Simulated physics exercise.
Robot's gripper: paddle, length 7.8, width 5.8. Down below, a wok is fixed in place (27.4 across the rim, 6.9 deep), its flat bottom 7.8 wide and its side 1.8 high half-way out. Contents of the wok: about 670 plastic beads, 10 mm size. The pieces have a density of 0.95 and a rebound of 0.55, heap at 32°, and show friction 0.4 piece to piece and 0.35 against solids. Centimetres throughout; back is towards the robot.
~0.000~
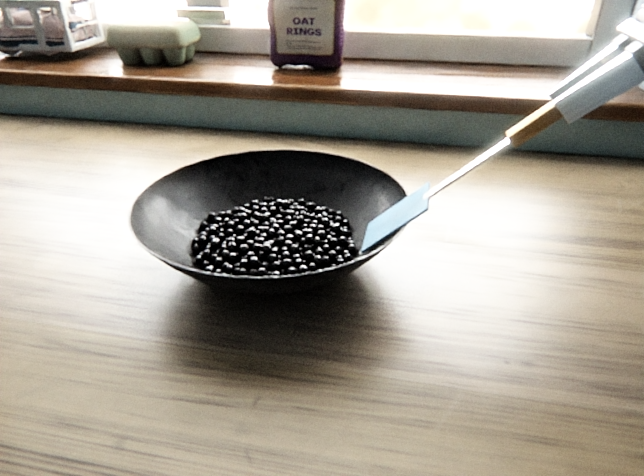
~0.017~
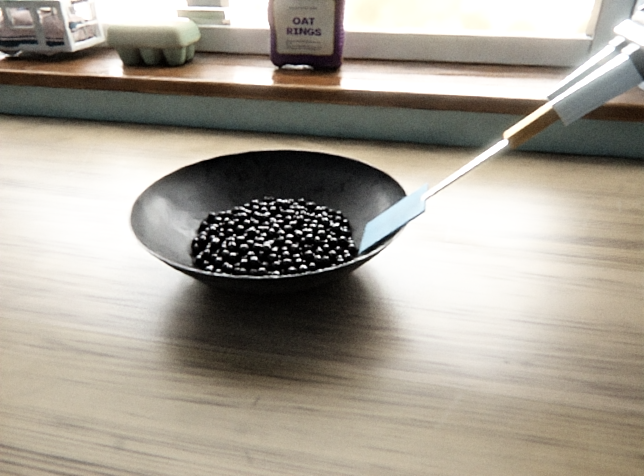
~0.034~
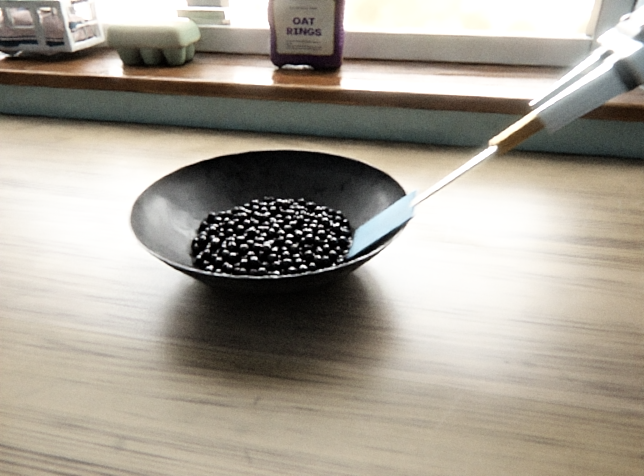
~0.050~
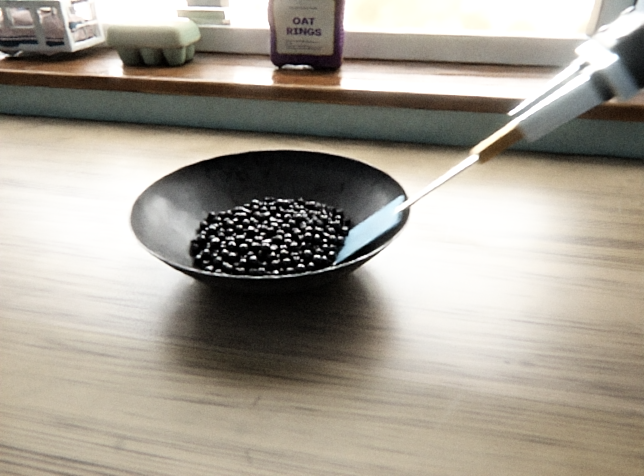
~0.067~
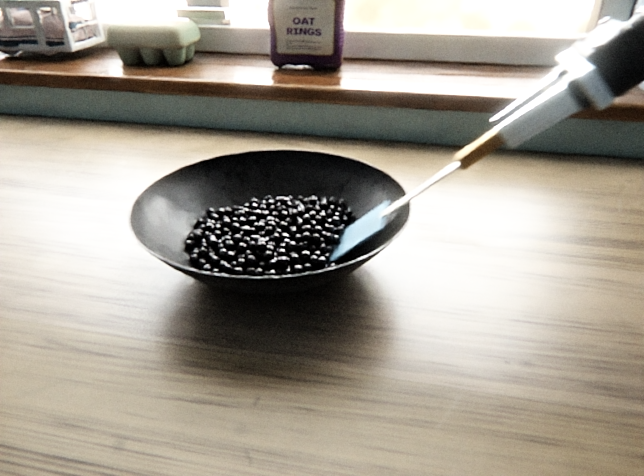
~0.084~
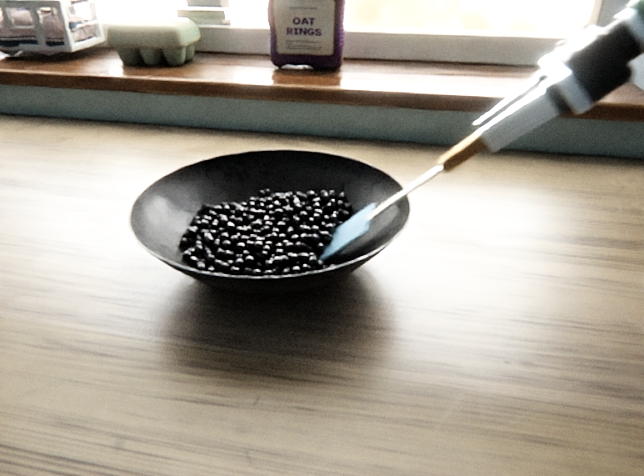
On a kitchen counter, a robot gripper pushes a blue paddle leftward through black beads in a wok.
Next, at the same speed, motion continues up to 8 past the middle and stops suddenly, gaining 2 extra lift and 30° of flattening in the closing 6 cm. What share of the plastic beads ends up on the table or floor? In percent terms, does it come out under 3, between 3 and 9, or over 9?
It comes out between 3 and 9 %.
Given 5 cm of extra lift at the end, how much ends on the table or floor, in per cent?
Some 10 in a hundred.
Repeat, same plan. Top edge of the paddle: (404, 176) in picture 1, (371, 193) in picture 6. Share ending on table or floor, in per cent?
Roughly 0 %.
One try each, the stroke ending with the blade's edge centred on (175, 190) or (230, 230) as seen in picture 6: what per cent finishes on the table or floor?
First try roughly 25 percent, second roughly 0 percent.
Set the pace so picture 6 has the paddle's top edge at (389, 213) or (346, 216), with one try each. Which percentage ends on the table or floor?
That comes to about 0 and about 20 percent, in that order.
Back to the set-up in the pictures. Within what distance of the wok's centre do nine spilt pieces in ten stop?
I'd estimate close to 30 centimetres.
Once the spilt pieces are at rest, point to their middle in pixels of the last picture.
Centre of the spill: Approx. (109, 226).
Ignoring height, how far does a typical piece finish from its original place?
Some 3 cm.
After 0.14 s, sloping 43°, highest piece 5 above the table; 668 in the wok.
After 0.19 s, sloping 32°, highest piece 6 above the table; 668 in the wok.
After 0.41 s, sloping 13°, highest piece 8 above the table; 636 in the wok, 25 on the table or floor, 7 on the blade or in flight.
After 1.46 s, sloping 13°, highest piece 7 above the table; 635 in the wok, 33 on the table or floor.
At rest, 635 in the wok, 33 on the table or floor. That is 5 % on the table or floor.
